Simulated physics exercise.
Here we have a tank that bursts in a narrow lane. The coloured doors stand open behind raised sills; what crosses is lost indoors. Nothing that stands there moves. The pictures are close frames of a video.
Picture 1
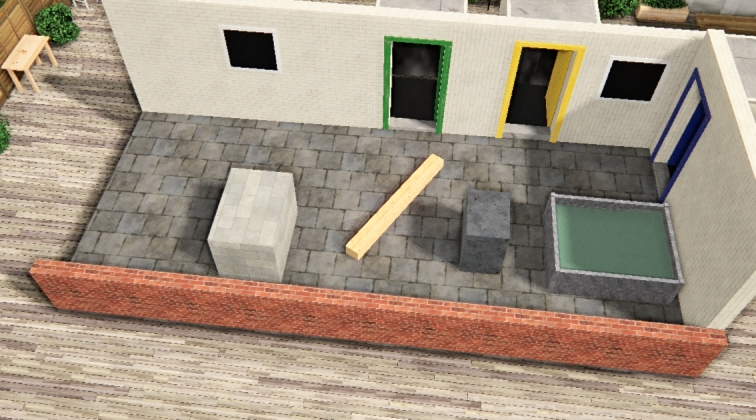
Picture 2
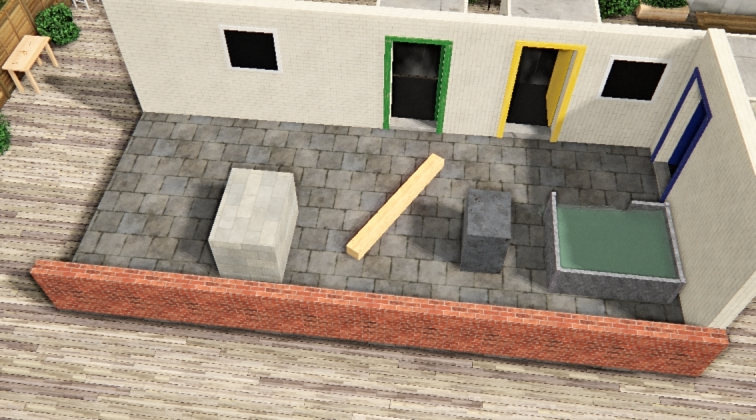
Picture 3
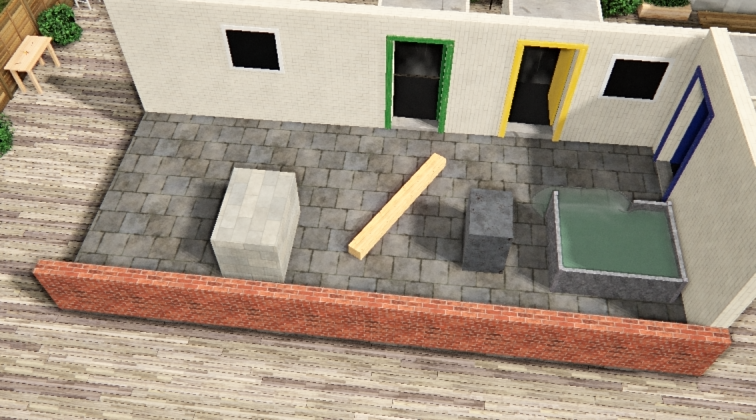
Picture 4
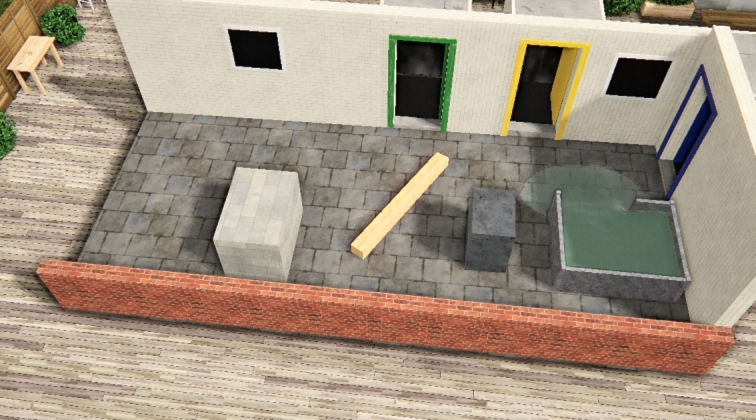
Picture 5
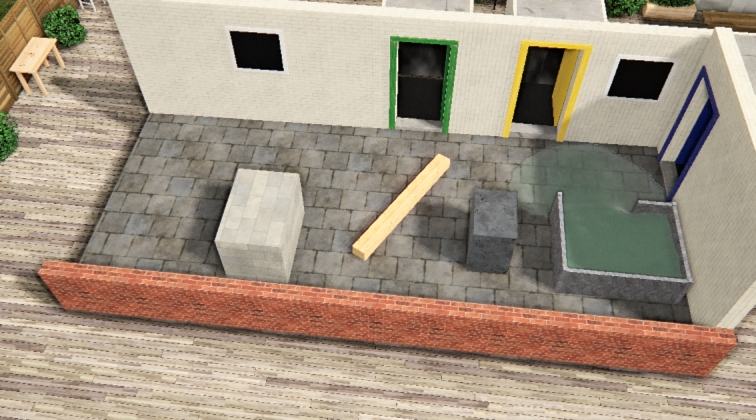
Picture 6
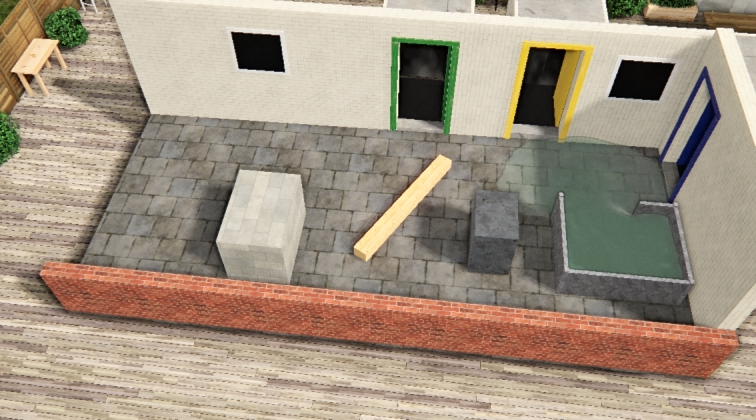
Water pours from a gap in the tank's far side and spreads across the paving.
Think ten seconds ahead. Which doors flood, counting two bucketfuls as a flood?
One by one: The yellow door takes more than that; the green door stays under that; the blue door takes more than that.
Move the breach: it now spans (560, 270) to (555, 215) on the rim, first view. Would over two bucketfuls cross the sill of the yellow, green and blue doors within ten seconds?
One by one: Yellow takes less, green holds, blue lets less in.
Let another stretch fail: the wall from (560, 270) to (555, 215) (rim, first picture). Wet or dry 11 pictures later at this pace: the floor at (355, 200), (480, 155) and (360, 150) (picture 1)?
In that order: Free of water, awash, dry.
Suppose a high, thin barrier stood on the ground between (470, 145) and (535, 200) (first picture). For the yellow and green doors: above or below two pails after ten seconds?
One by one: The yellow one takes more, the green one holds.
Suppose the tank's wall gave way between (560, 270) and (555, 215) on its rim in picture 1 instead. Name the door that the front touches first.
It is the one in yellow.
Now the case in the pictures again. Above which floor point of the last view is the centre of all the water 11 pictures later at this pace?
Roughly at (574, 202).
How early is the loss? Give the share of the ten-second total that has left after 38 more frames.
Near 45 in a hundred.
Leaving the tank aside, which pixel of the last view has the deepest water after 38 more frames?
I would point to (452, 167).
A moment on, water covers 15 % of the floor; the yellow door under two buckets in, the green door not reached, the blue door wet at the sill, nothing in.
Next, water covers 20 % of the floor; the yellow door over two buckets in, the green door wet at the sill, nothing in, the blue door under two buckets in.
Then, water covers 40 % of the floor; the yellow door over two buckets in, the green door wet at the sill, nothing in, the blue door over two buckets in.
Later, water covers 60 % of the floor; the yellow door over two buckets in, the green door wet at the sill, nothing in, the blue door over two buckets in.
In the end, water covers 70 % of the floor; the yellow door over two buckets in, the green door under two buckets in, the blue door over two buckets in.
